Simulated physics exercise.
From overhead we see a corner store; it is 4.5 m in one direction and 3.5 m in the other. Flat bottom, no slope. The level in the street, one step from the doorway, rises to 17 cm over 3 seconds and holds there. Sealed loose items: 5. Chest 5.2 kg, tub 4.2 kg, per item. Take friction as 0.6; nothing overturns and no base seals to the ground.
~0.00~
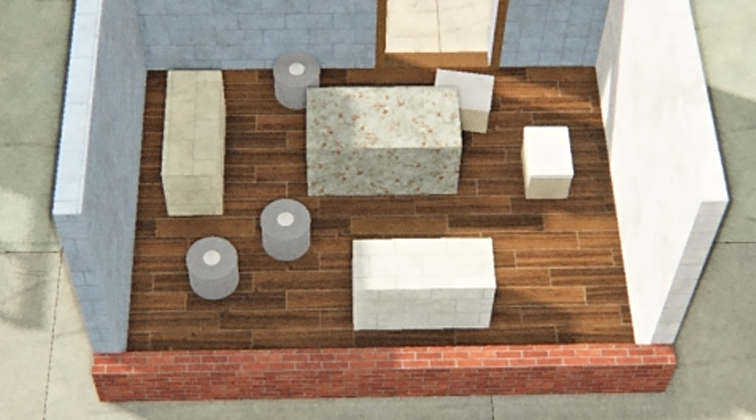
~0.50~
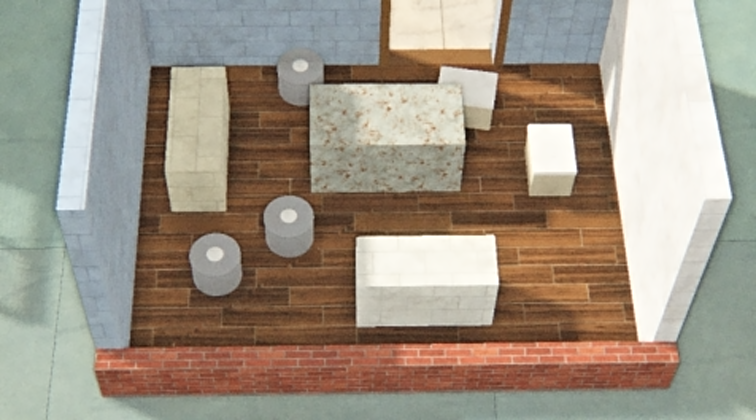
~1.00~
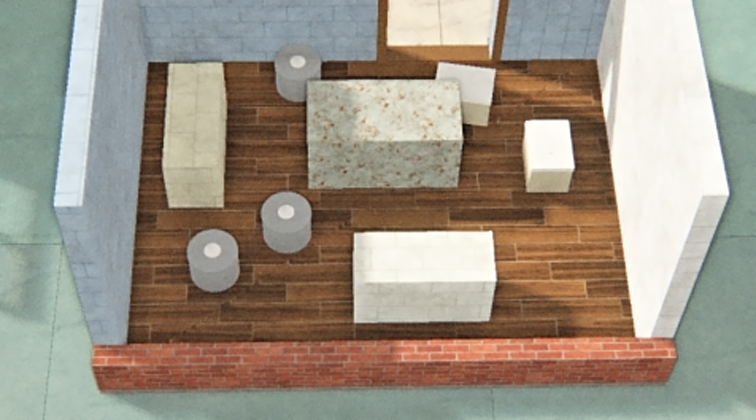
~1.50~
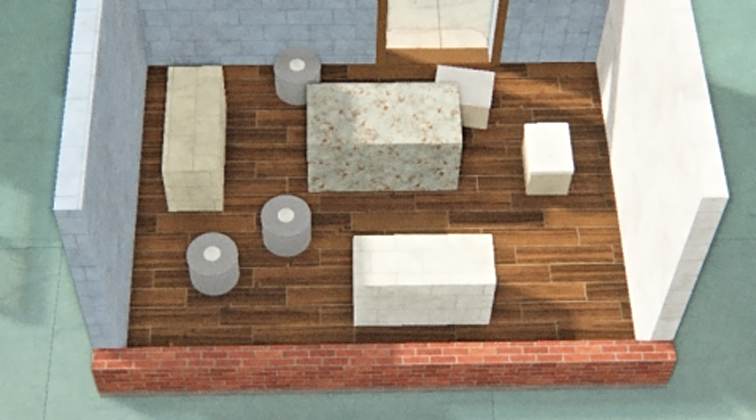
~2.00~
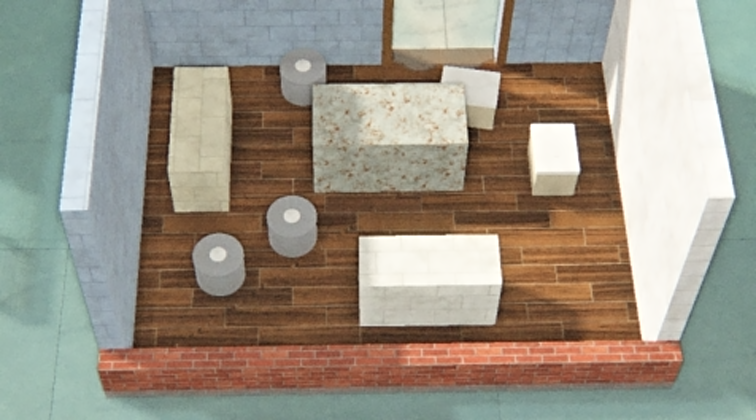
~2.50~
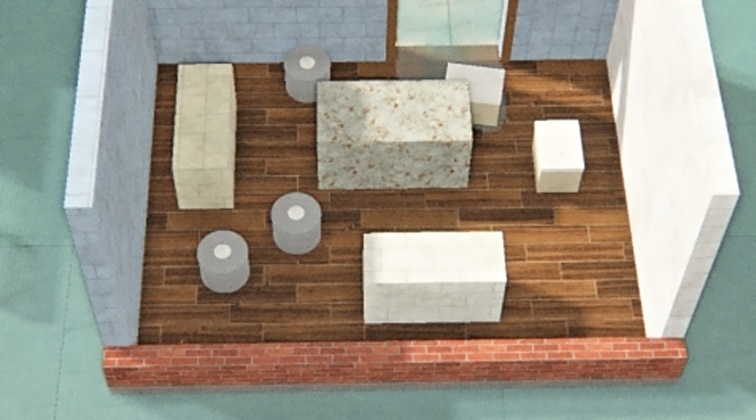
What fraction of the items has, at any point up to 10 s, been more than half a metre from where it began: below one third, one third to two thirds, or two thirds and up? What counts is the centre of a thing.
I'm guessing the result is some.
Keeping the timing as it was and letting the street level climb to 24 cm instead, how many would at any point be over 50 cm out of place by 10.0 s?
4.
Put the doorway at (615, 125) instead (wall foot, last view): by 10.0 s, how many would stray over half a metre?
That gives 5 of them.
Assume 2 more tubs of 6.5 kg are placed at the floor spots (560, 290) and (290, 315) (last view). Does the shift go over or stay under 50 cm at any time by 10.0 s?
First one goes beyond it, second one stays within it.
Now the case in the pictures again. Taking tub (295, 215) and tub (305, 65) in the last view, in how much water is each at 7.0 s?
Roughly 2 and 8 cm.
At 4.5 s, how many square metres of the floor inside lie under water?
About 5.5 m2 is covered.
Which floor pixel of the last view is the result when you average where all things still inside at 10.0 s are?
It sits at about (358, 251).
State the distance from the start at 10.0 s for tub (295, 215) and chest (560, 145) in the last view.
Net displacement, in order: 0 cm; 200 cm.
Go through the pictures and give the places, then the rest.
A chest at (463, 89), on the bottom; a tub at (285, 220), on the bottom; 0.0 m2 under water; 0 of 5 have shifted, in the first frame.
A chest at (467, 86), on the bottom; a tub at (289, 216) rests on the ground; water covers 0.0 m2; 0 of 5 have shifted, in the second frame.
A chest at (465, 82), on the bottom; a tub at (286, 212) rests on the ground; 0.0 m2 under water; 0 of 5 have shifted, in the third frame.
A chest at (464, 85), on the bottom; a tub at (286, 216), on the bottom; 0.0 m2 under water; 0 of 5 have shifted, in the fourth frame.
A chest at (470, 85) rests on the ground; a tub at (292, 216), on the bottom; water covers 0.0 m2; 0 of 5 have shifted, in the fifth frame.
A chest at (474, 82), on the bottom; a tub at (296, 213) rests on the ground; 0.5 m2 under water; 0 of 5 have shifted, in the sixth frame.
After 3.5 s 0 of 5 are over 50 cm from their spots; 1 afloat.
After 4.5 s 1 of 5 are over 50 cm from their spots; 1 afloat.
After 7.0 s 3 of 5 are over 50 cm from their spots; 3 afloat.
After 10.0 s 3 of 5 are over 50 cm from their spots, and 3 have been at some point; 5 afloat.
